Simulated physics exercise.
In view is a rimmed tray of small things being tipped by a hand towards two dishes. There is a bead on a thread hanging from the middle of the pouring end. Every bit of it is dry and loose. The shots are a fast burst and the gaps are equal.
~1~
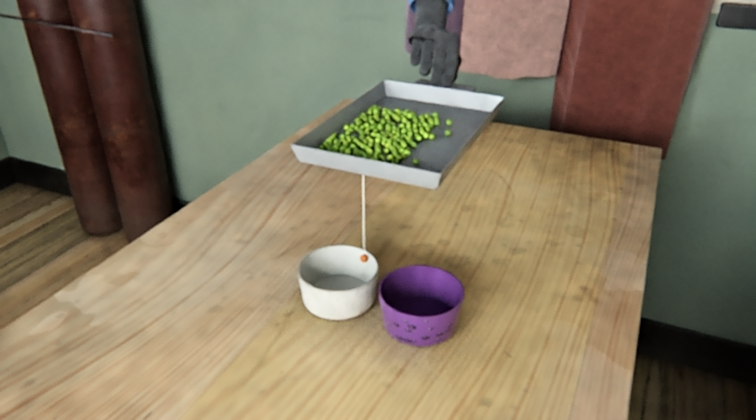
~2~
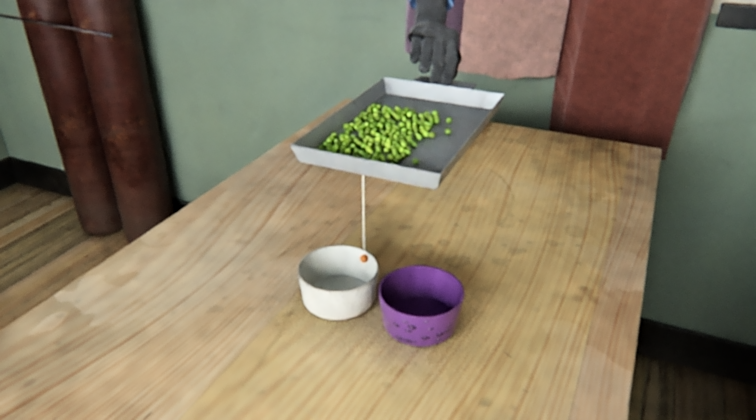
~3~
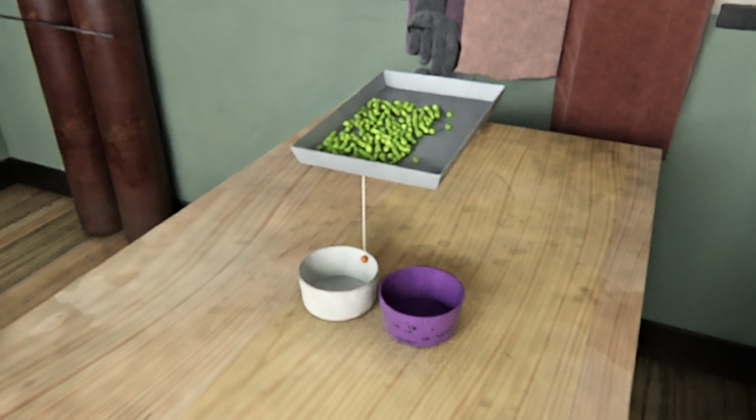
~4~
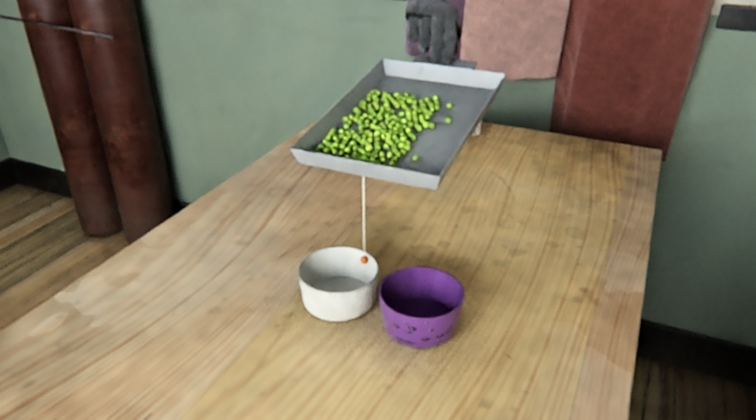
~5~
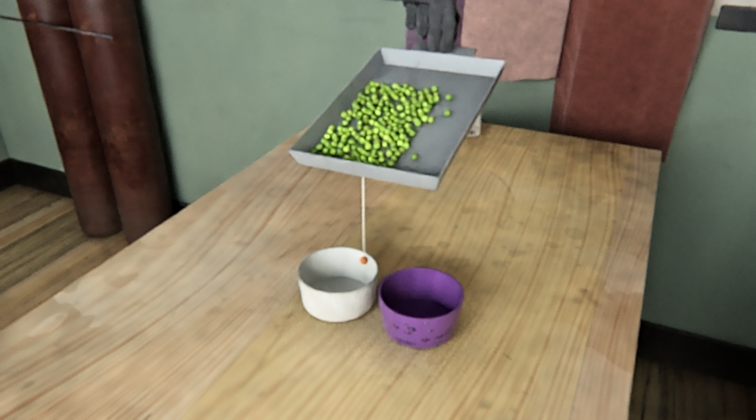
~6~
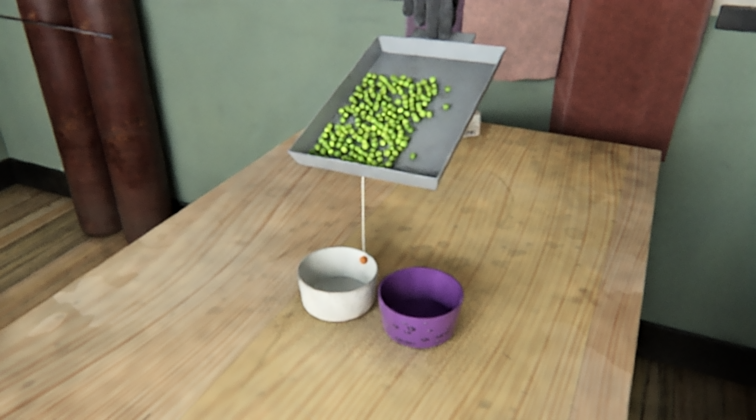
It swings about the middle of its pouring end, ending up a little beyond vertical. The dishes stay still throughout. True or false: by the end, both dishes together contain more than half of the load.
False.
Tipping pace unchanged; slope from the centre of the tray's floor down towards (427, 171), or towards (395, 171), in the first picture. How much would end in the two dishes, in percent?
In order: About 100, then 60 percent.
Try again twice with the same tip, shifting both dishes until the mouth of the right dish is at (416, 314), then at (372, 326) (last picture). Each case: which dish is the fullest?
Result, try one: The dish further left; try two: The dish further left.
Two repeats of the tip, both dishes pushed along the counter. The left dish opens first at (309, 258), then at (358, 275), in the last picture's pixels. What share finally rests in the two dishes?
30, then 30 %.
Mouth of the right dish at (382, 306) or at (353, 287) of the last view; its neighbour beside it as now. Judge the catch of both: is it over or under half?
Try 1: The greater share; try 2: The greater share.
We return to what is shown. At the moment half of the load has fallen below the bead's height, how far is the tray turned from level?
Roughly 100 degrees from level.
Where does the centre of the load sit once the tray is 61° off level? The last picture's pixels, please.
In the last view the centre sits at roughly (348, 151).
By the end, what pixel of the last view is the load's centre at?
Roughly at (316, 327), give or take.
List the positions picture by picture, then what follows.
The first picture shows corners of the pouring end (298, 143) and (437, 170), level; middle of the load (385, 136), dried peas; left dish (319, 302); right dish (405, 328); bead on its thread (364, 258).
The second picture shows corners of the pouring end (298, 144) and (437, 171), level; middle of the load (385, 135).
The third picture shows corners of the pouring end (298, 145) and (436, 171), tipped barely, level across its low end; middle of the load (385, 132).
The fourth picture shows corners of the pouring end (297, 146) and (436, 173), tipped a little, level across its low end; middle of the load (385, 127).
The fifth picture shows corners of the pouring end (296, 148) and (435, 174), tipped a little, level across its low end; middle of the load (383, 123).
The sixth picture shows corners of the pouring end (295, 149) and (434, 174), tipped clearly, level across its low end; middle of the load (381, 119); left dish (319, 304); right dish (404, 330).
Just after the last frame, tray tipped steeply; almost all on the tray; just a few in the air.
A moment on, tray tipped right over; roughly a quarter on the tray; roughly a quarter in the left dish; roughly a quarter outside both; roughly a third in the air.
Further on, tray tipped past a quarter turn; just a few in the right dish; roughly a quarter in the left dish; roughly two thirds outside both.
When it is over, tray tipped past a quarter turn; just a few in the right dish; roughly a quarter in the left dish; roughly two thirds outside both.
